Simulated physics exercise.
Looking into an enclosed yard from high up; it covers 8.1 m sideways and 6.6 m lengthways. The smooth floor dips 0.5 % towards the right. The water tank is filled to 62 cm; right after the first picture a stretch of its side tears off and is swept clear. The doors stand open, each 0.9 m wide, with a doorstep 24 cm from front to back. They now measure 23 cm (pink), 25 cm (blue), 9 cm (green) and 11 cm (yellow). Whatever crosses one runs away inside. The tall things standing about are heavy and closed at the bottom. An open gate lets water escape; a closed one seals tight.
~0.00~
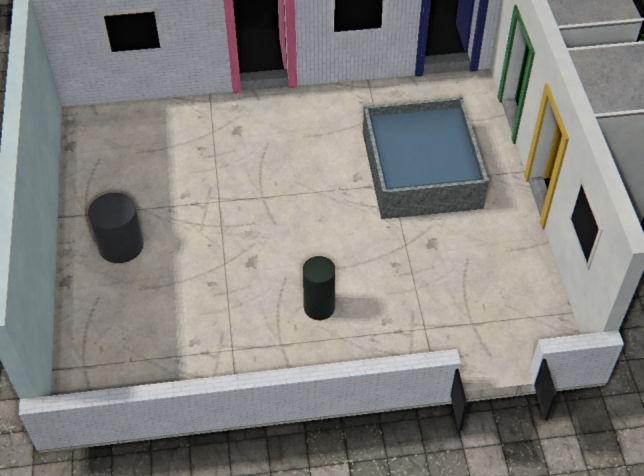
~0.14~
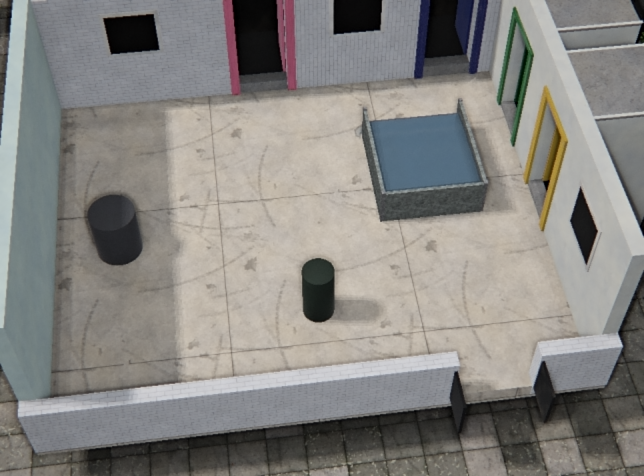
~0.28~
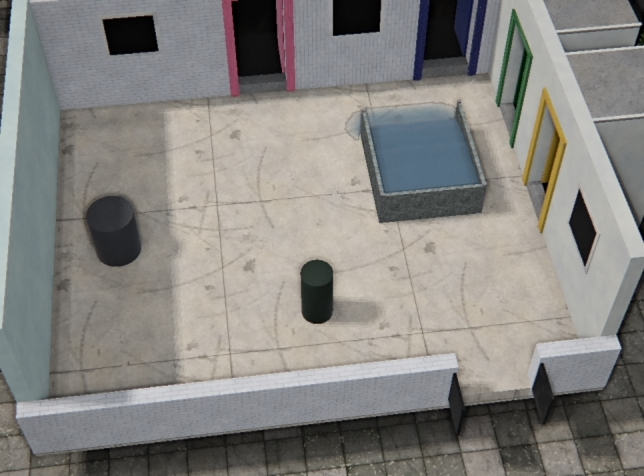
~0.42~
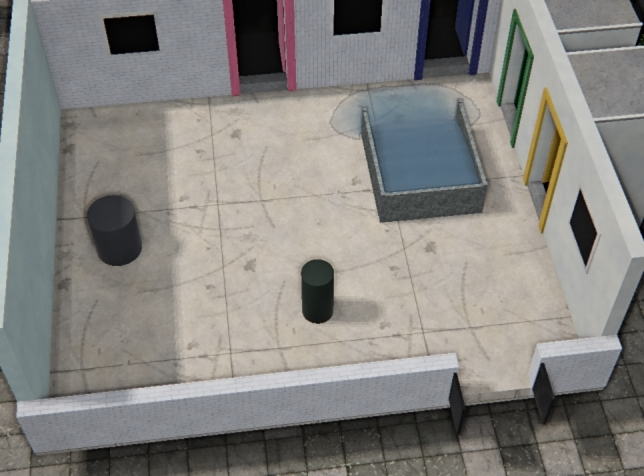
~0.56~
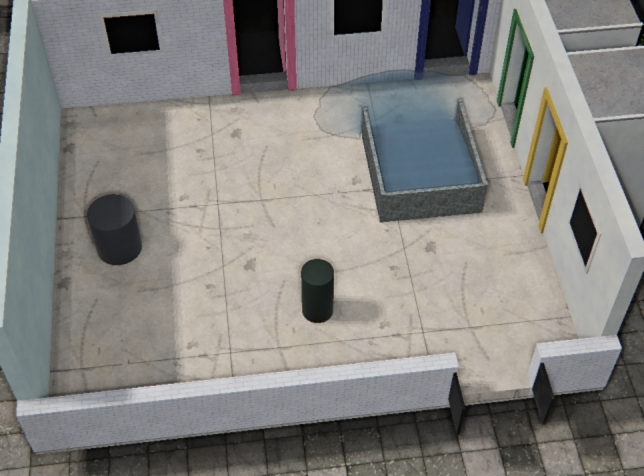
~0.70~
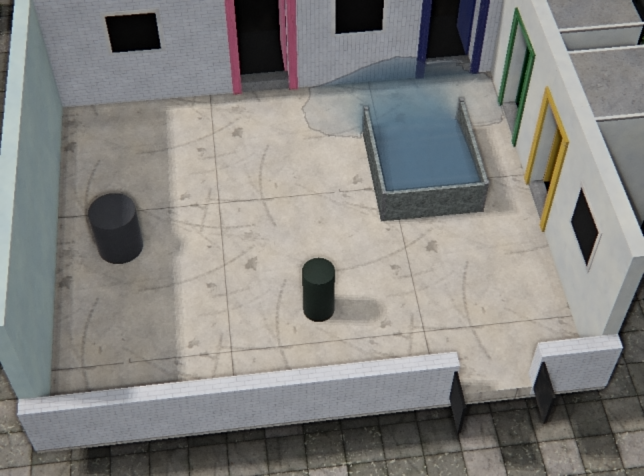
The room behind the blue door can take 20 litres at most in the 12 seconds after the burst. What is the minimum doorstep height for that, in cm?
It would have to be roughly 30 cm high.
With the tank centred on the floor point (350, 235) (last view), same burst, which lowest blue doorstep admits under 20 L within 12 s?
About 13.0 cm.
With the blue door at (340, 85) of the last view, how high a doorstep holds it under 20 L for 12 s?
Roughly 24 cm.
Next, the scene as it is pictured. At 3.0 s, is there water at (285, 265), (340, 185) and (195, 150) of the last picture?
In turn: Not reached, not reached, under water.
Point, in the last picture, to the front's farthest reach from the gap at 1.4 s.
Around (239, 96).
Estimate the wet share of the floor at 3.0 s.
Near 35 per cent is wet.
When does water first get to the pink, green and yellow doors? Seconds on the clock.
Arrival: Pink 1.1 s, green 0.9 s, yellow 2.4 s.
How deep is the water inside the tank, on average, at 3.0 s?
Some 13 cm.
After 1.4 s water covers 10 % of the floor, deepest (46 cm) near (483, 76); 34 cm at the blue door, 11 litres in over its 25 cm doorstep.
After 3.0 s water covers 35 % of the floor, deepest (29 cm) near (483, 76); 26 cm at the blue door, 47 litres in over its 25 cm doorstep.
After 12.0 s water covers 95 % of the floor, deepest (6 cm) near (342, 382); 6 cm at the blue door, 49 litres in over its 25 cm doorstep.
At the blue door as built, the water arrived by 0.6 s and peaked near 34 cm at 2.0 s.
Run again over the same 12 s with other heights there, 43 litres in over 26 cm, 4 litres over 35.5 cm. The limit of 20 litres is kept from about 30 cm up.
